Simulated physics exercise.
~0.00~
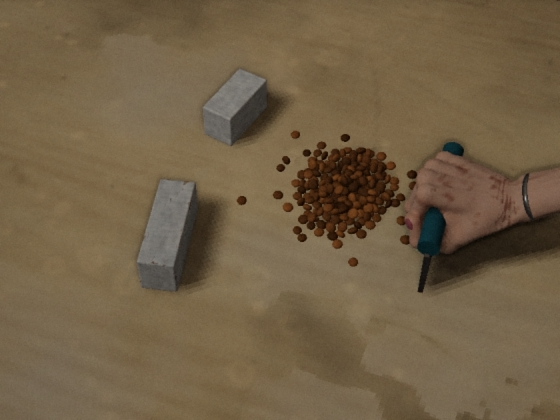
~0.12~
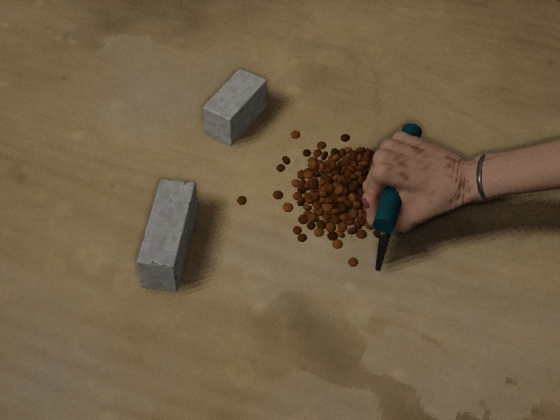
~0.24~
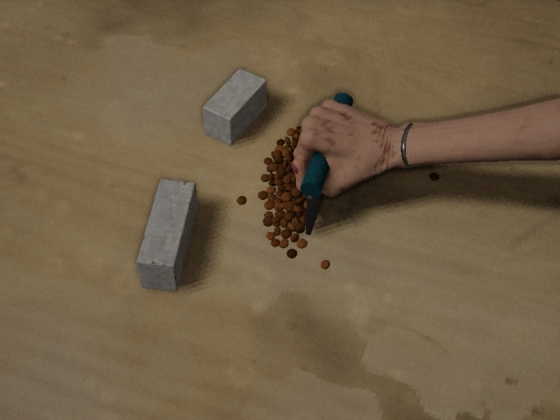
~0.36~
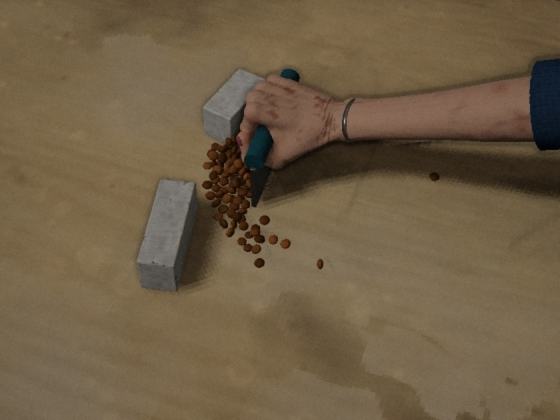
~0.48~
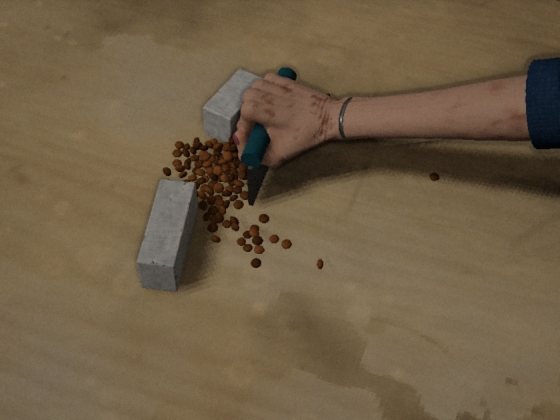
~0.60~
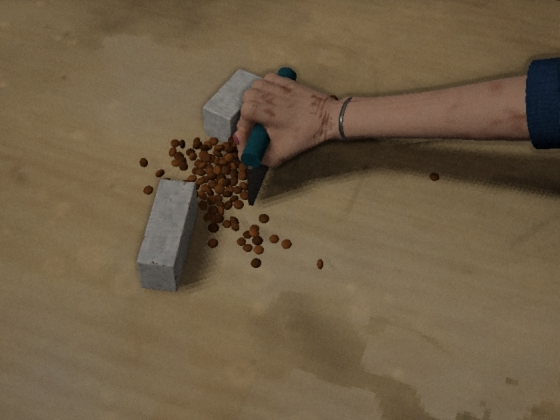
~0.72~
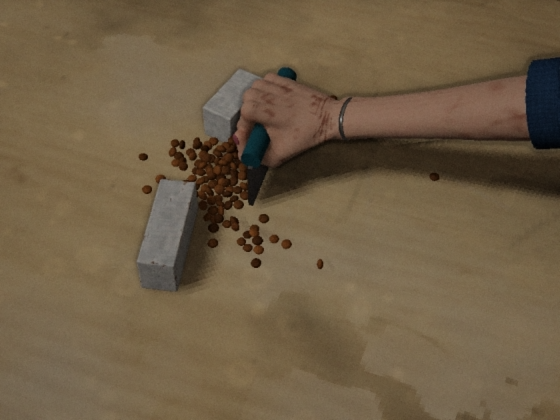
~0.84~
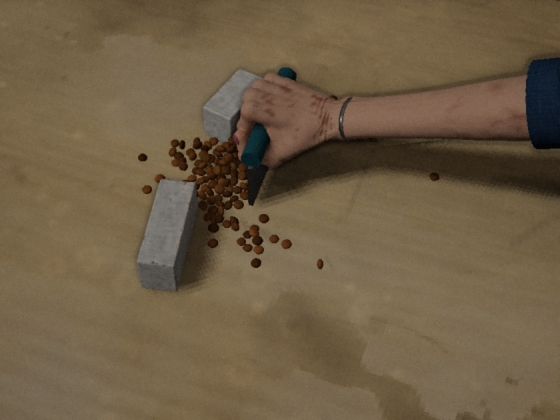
On a stained, pale brown surface, a hand holding a teal-handled scraper pushes a pile of brown kibble leftward toward two grey blocks, then stops against the far block, with some pieces spilling through the gap while most stay heaped before the blocks.
